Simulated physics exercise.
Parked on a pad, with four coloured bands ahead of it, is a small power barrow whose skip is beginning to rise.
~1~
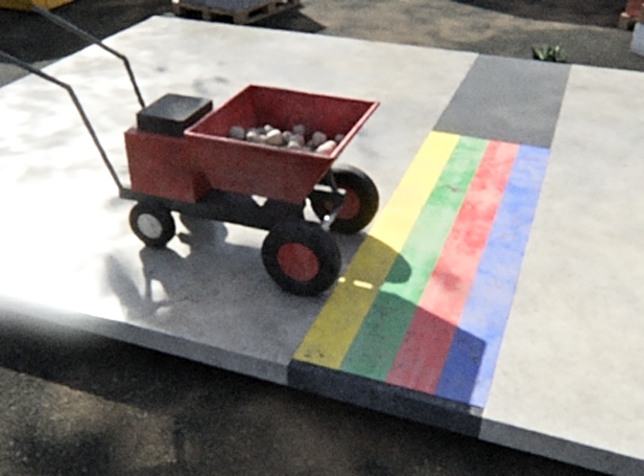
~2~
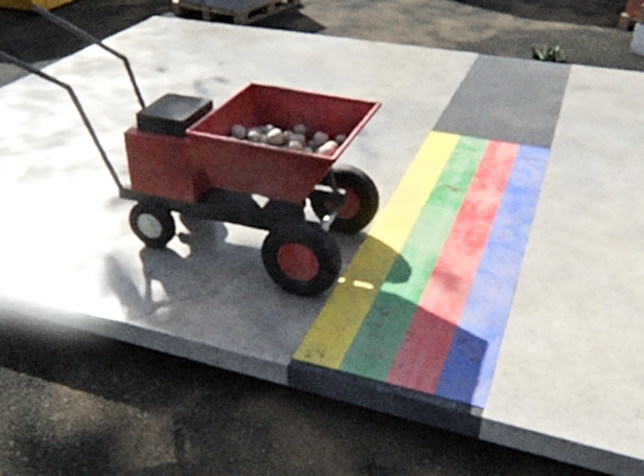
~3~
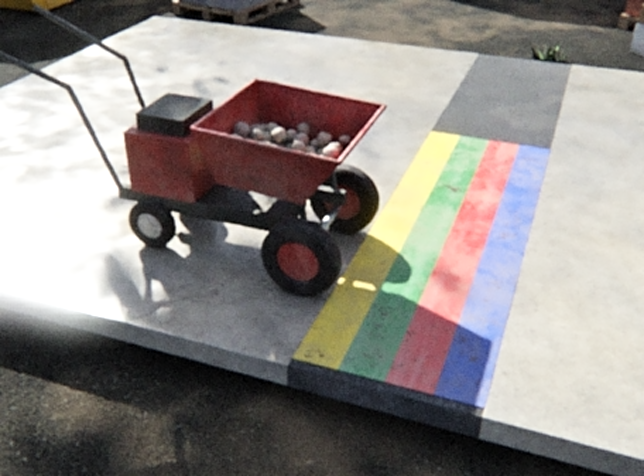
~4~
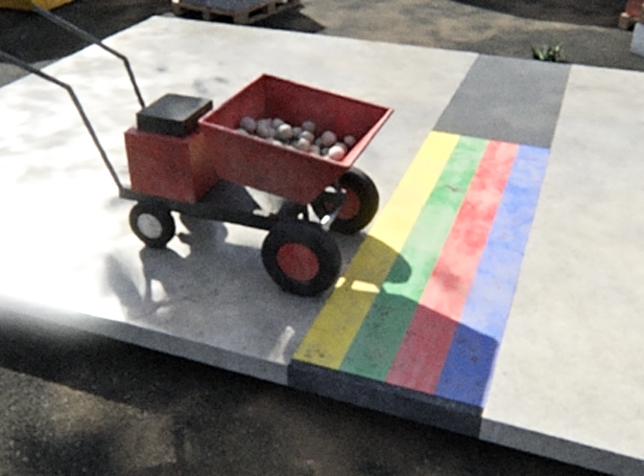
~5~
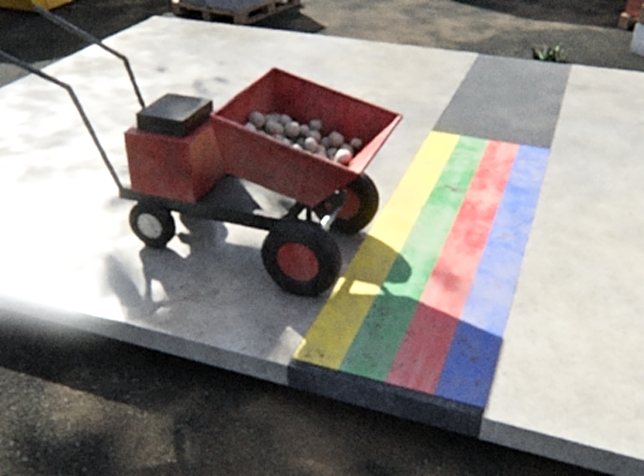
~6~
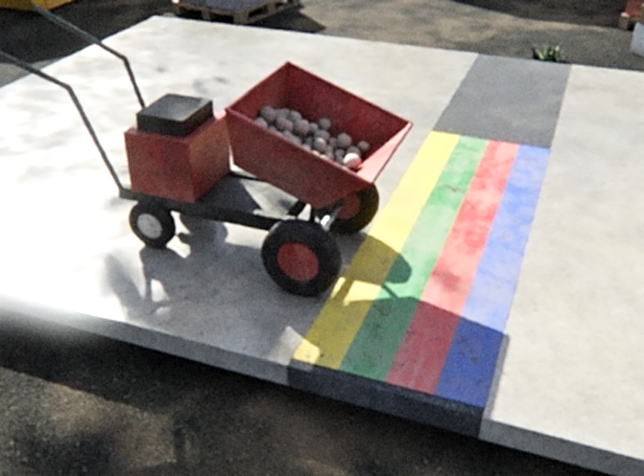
The red skip of a small barrow, loaded with rounded pebbles, sits nearly level at first beside yellow, green, red and blue bands on a pale pad. Its back edge lifts steadily while the front lip lowers to the right, until the skip is clearly tilted, the wheels staying still and the pebbles remaining inside.
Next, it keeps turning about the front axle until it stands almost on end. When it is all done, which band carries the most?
The red band carries the most.
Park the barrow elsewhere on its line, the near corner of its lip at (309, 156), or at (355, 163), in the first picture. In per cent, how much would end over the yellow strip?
About 0 per cent first, about 0 per cent second.
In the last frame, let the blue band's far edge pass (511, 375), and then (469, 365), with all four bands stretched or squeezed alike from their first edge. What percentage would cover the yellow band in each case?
Near 0 in a hundred and near 0 in a hundred.
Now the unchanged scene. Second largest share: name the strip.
Second: The blue one.
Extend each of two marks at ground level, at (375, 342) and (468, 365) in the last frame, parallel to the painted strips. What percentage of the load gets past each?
80 and 30 in a hundred.
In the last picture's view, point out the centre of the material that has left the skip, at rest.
Close to (469, 287), more or less.
Shortly afterwards, skip tipped steeply; the whole lot in the skip.
Next, skip tipped right over; all but a few in the skip; a little over the red strip.
Some moments later, skip tipped right over; near a quarter in the skip; near a third over the red strip; near a third over the blue strip; a little off the paint.
In the end, skip tipped right over; near a quarter in the skip; none at all over the yellow strip; none at all over the green strip; near half over the red strip; near a third over the blue strip; a little off the paint.
